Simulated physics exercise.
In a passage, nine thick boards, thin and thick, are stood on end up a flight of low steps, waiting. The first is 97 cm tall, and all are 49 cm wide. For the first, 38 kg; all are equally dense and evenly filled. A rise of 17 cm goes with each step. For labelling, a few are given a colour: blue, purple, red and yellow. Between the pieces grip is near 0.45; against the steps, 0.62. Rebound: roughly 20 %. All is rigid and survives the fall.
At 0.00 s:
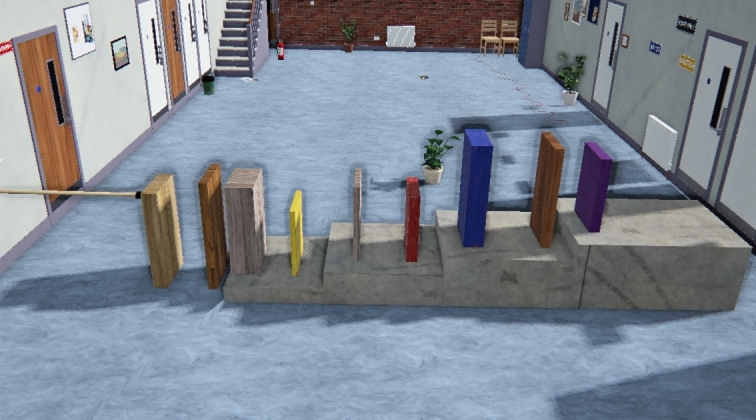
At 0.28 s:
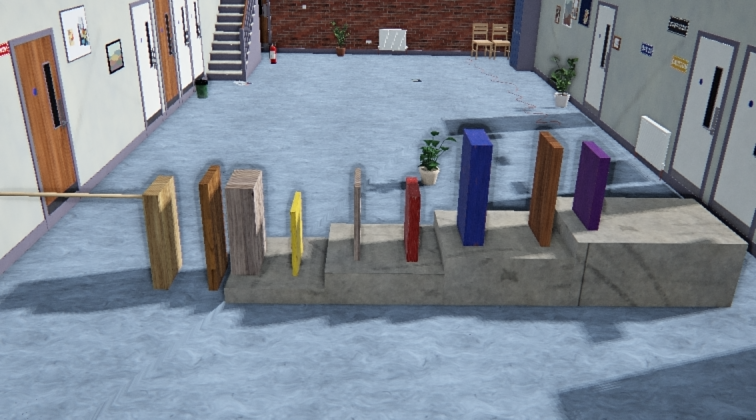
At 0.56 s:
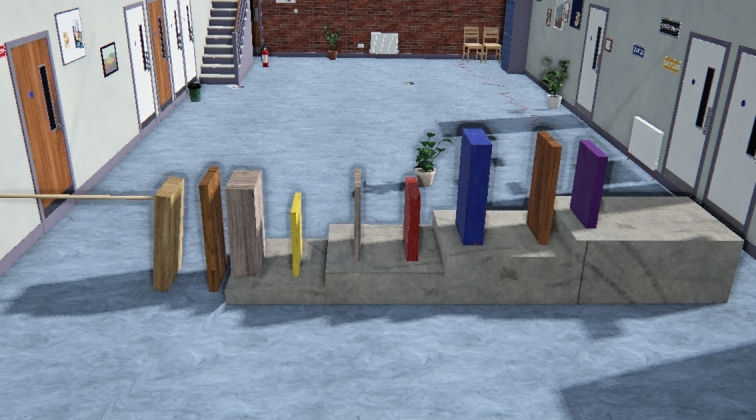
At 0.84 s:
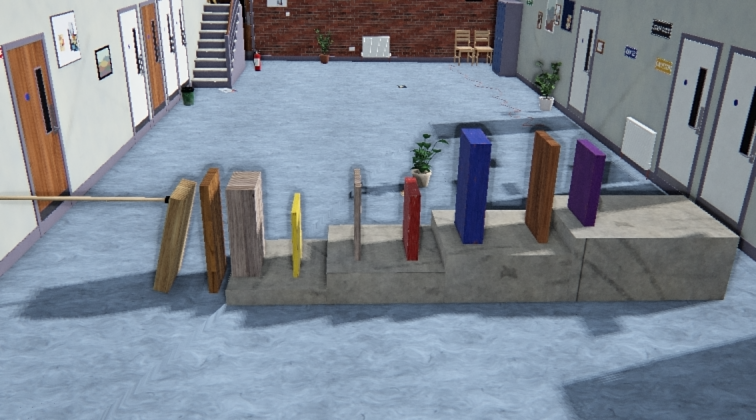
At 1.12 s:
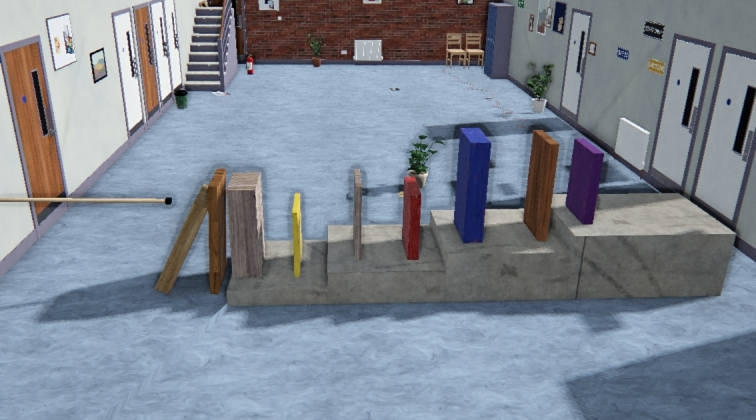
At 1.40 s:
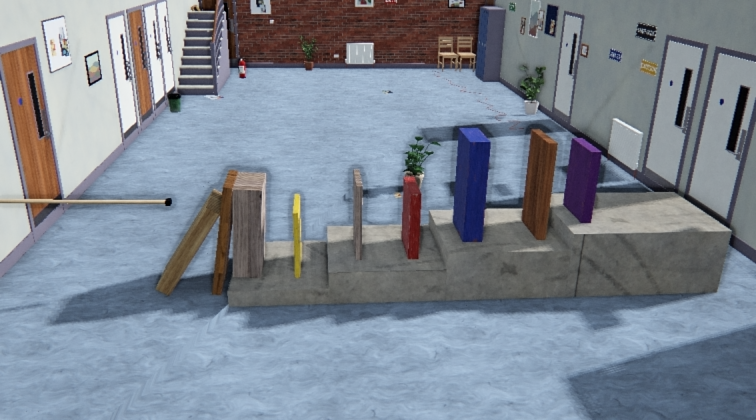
A pole pushed the leftmost of nine upright boards rightward until it leaned against its neighbour, which tilted slightly against the thick greyish board, while the coloured boards on the grey steps stayed upright.
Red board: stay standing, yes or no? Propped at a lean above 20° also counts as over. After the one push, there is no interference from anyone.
Yes.
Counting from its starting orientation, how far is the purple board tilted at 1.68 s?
Some 0°.
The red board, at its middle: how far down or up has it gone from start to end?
At the end it is roughly 0 cm lower than at the start.
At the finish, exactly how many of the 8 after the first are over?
That totals 0, exactly.
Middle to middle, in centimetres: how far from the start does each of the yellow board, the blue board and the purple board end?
The yellow one ends 0 cm from where it began, the blue one 0 cm, and the purple one 0 cm.
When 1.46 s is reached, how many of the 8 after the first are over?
By then 0.
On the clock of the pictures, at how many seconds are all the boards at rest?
1.5 s, roughly.
By 1.46 s, none of the 8 other boards over, 2 disturbed; red board unmoved.
When it is over (1.9 s), none of the 8 other boards over, 2 disturbed; red board unmoved; purple board unmoved; blue board unmoved. Eight left standing. In pixels of the last frame, middles, red board near (411, 217), purple board near (581, 180).
